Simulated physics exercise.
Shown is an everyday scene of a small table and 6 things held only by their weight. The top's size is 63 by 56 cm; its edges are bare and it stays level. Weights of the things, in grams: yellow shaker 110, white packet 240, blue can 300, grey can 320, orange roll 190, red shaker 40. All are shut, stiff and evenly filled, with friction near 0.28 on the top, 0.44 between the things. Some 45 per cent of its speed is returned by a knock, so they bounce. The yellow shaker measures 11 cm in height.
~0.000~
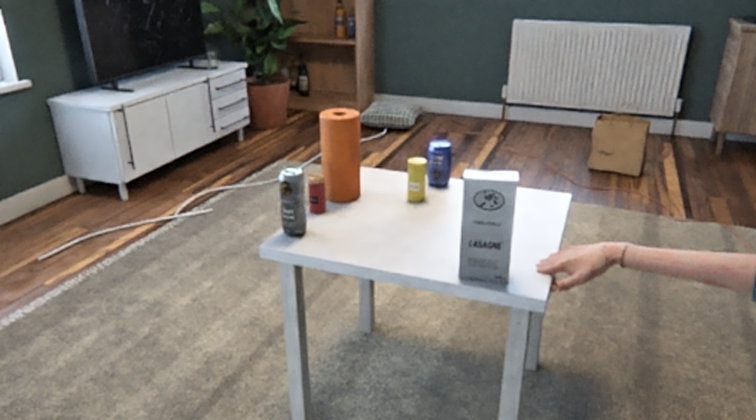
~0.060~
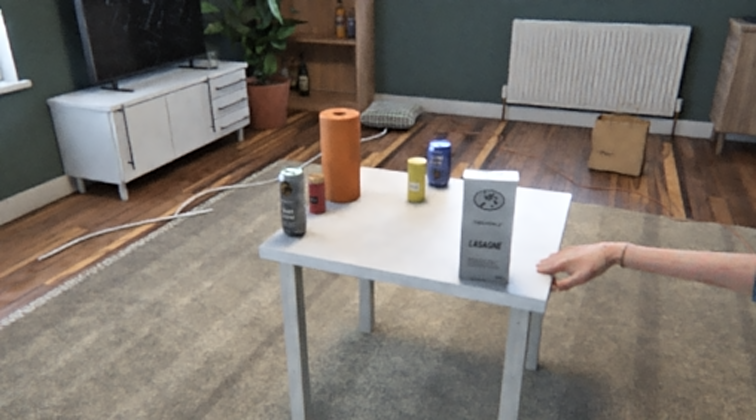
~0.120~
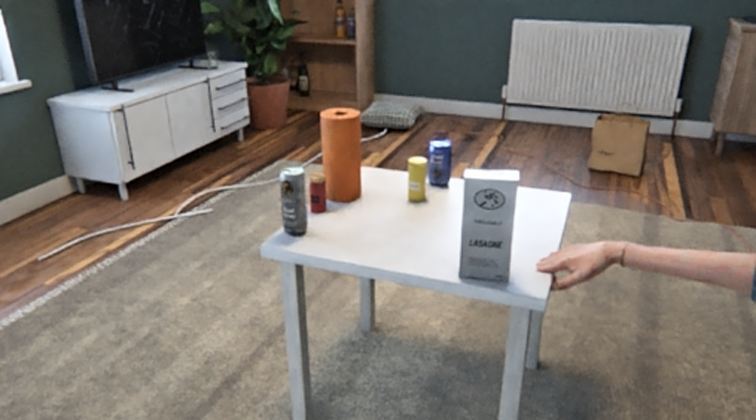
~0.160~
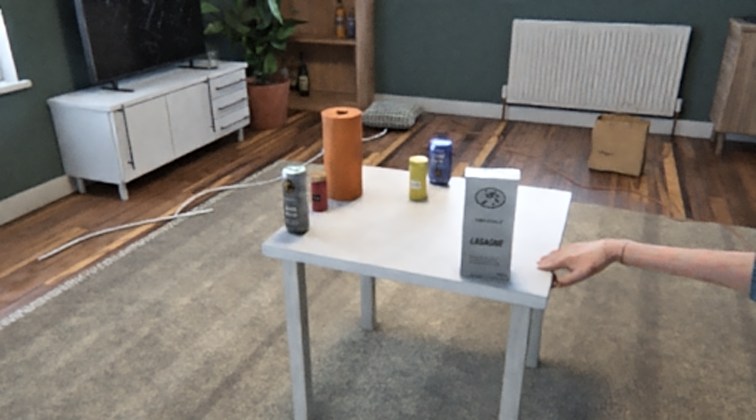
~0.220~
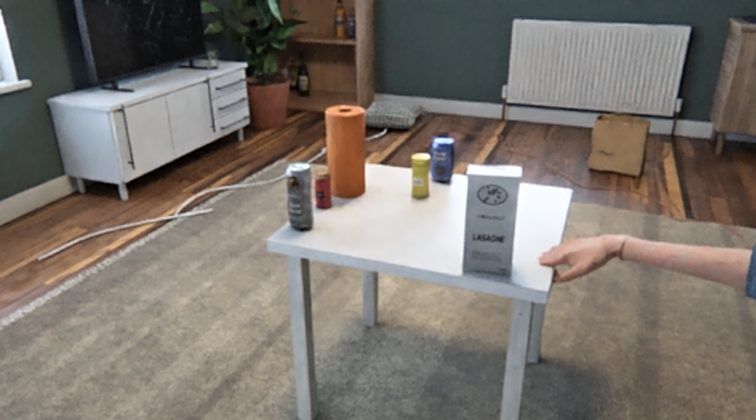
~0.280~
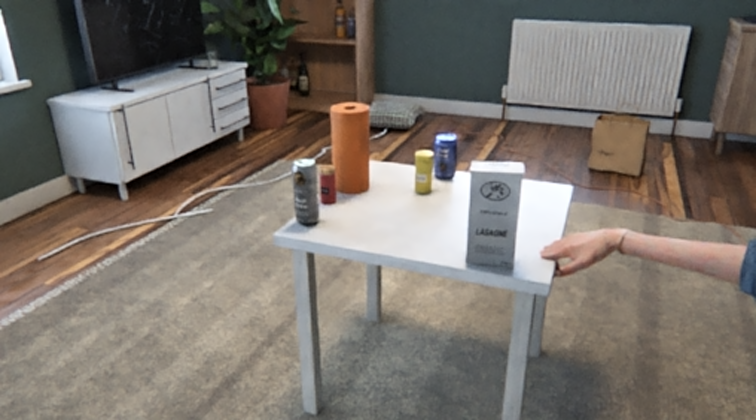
A hand at the right slides the white table slightly, carrying cans, an orange roll and a packet.
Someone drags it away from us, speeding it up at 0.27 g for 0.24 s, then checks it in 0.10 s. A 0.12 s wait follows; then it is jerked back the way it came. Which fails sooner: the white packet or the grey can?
First.
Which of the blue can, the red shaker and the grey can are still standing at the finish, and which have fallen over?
In the last frame the blue can does not stay up, the red shaker remains up and the grey can remains up.
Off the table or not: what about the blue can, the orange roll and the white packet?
Final state - the blue can ends out of bounds; the orange roll stays within bounds; the white packet stays within bounds.
Around 0.68 s, table along by 7 cm; blue can now off the table; white packet on its side near (493, 215); grey can shifted 4 cm near (316, 185).
Around 0.88 s, white packet on its side near (490, 221); grey can shifted 2 cm near (297, 199); red shaker shifted 2 cm.
Finally (1.5 s), off the table, blue can; on their side or leaning hard on the table, white packet; the other 4 still in place (within 5 cm). Final places as that camera would see them, white packet near (488, 221), grey can near (294, 202). White packet went at 0.58 s; grey can was never lost.
